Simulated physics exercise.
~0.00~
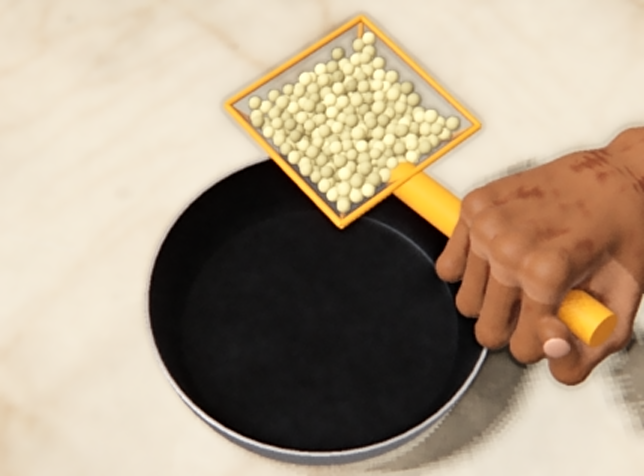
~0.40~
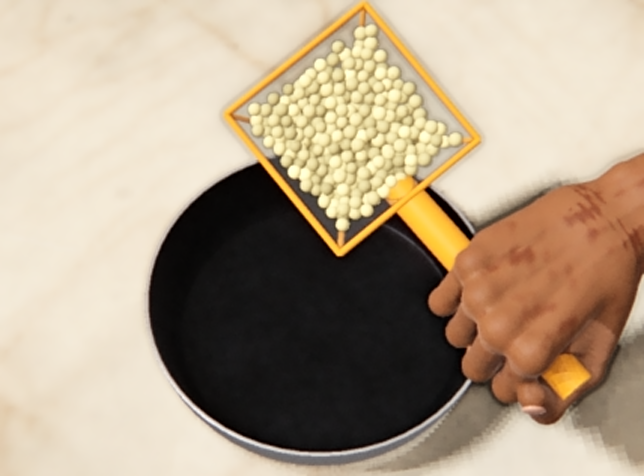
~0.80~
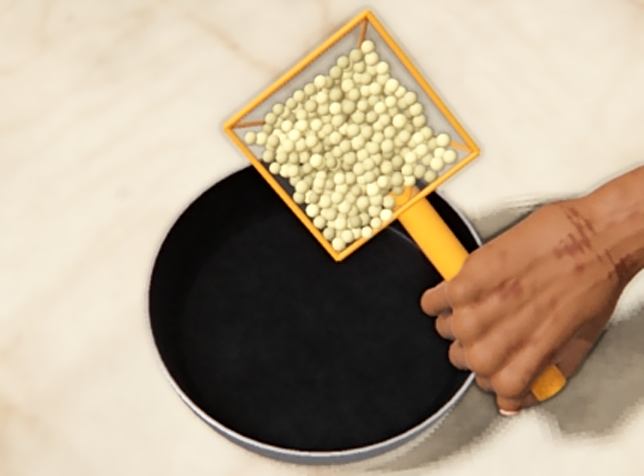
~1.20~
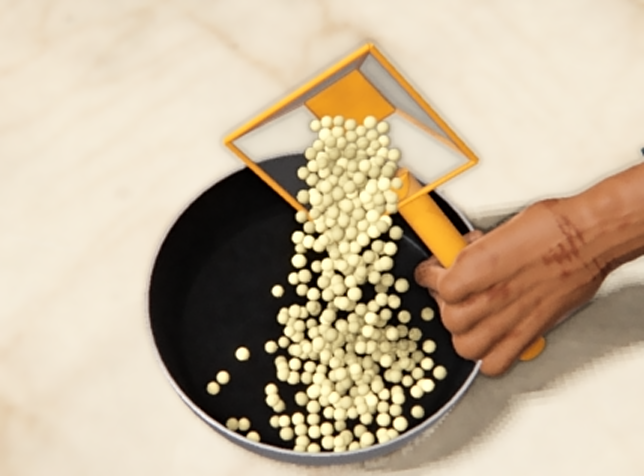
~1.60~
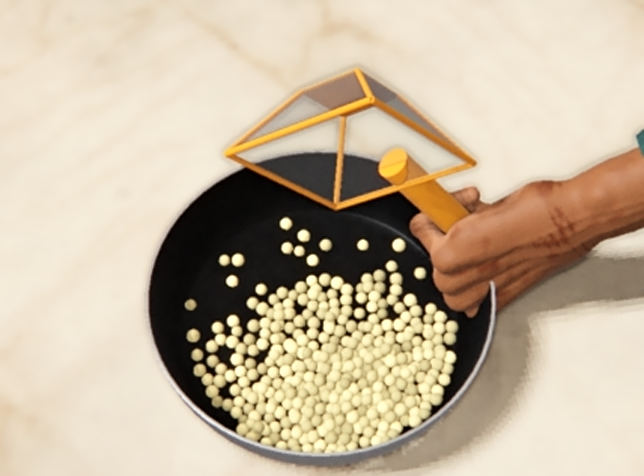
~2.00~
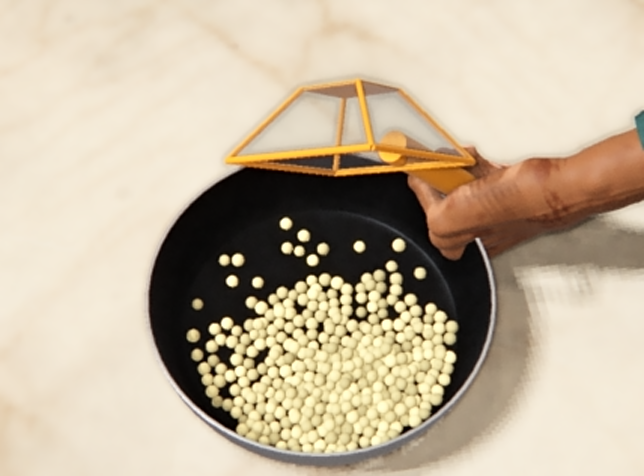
The clip opens with a hand on the right gripping the orange handle of a square, clear-sided scoop filled with pale, round beans, held over the far rim of a black pan on a light marble surface. The hand steadily tilts the scoop, and the beans shift toward its near corner. They then spill over the edge in a thick stream, tumbling into the pan. The scoop keeps turning until it is empty and tipped over. At the end, the beans lie mostly gathered toward the near side of the pan, with a few scattered singly behind them.
